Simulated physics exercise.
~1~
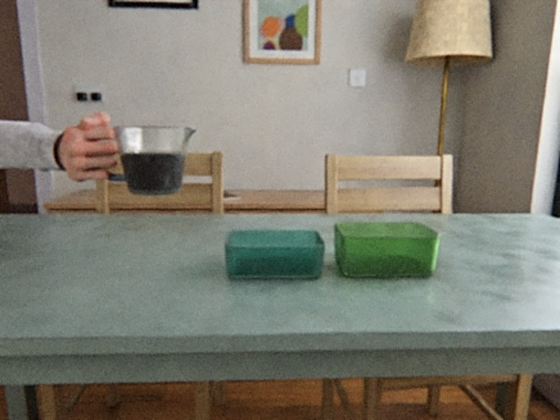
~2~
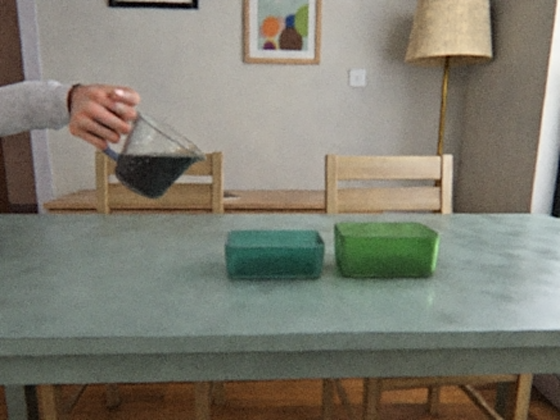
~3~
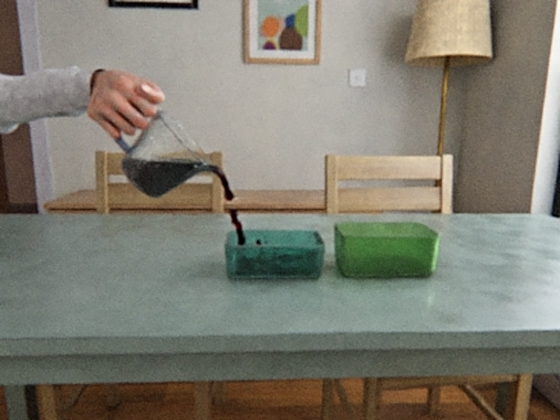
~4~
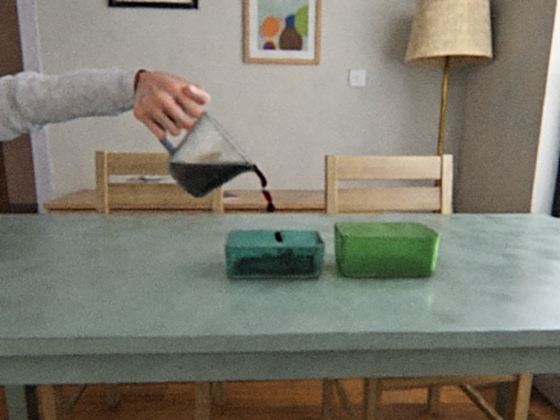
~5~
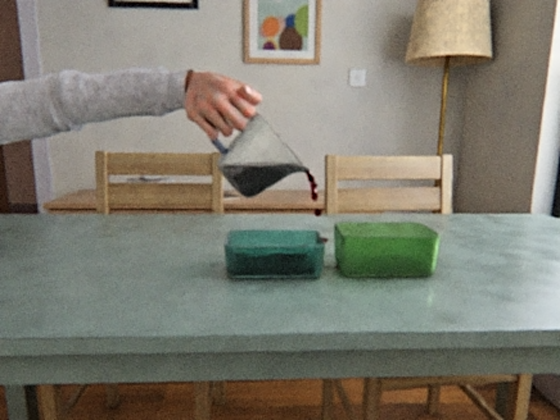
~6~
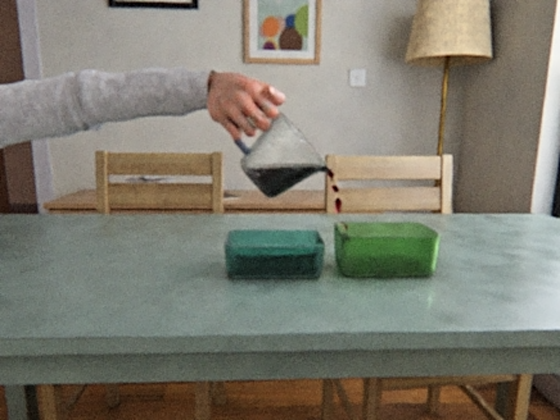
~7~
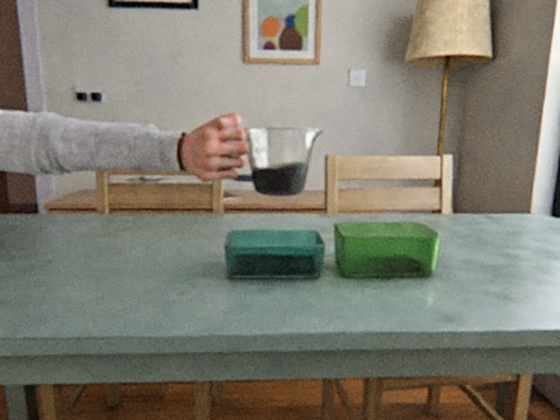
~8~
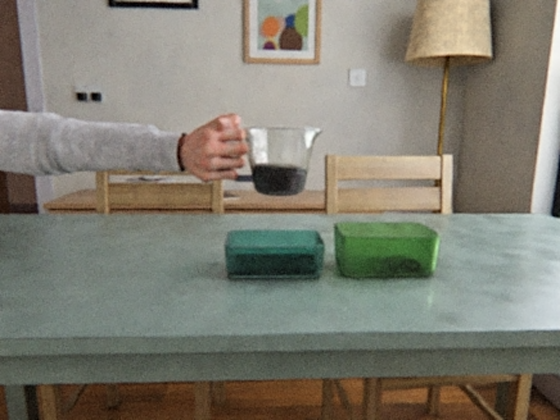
The clip shows a hand tilting a flared glass jug of dark liquid and moving it rightward above a table, pouring into the left teal box and then the right green one, before holding it upright again, with liquid still in the jug and some in both boxes.
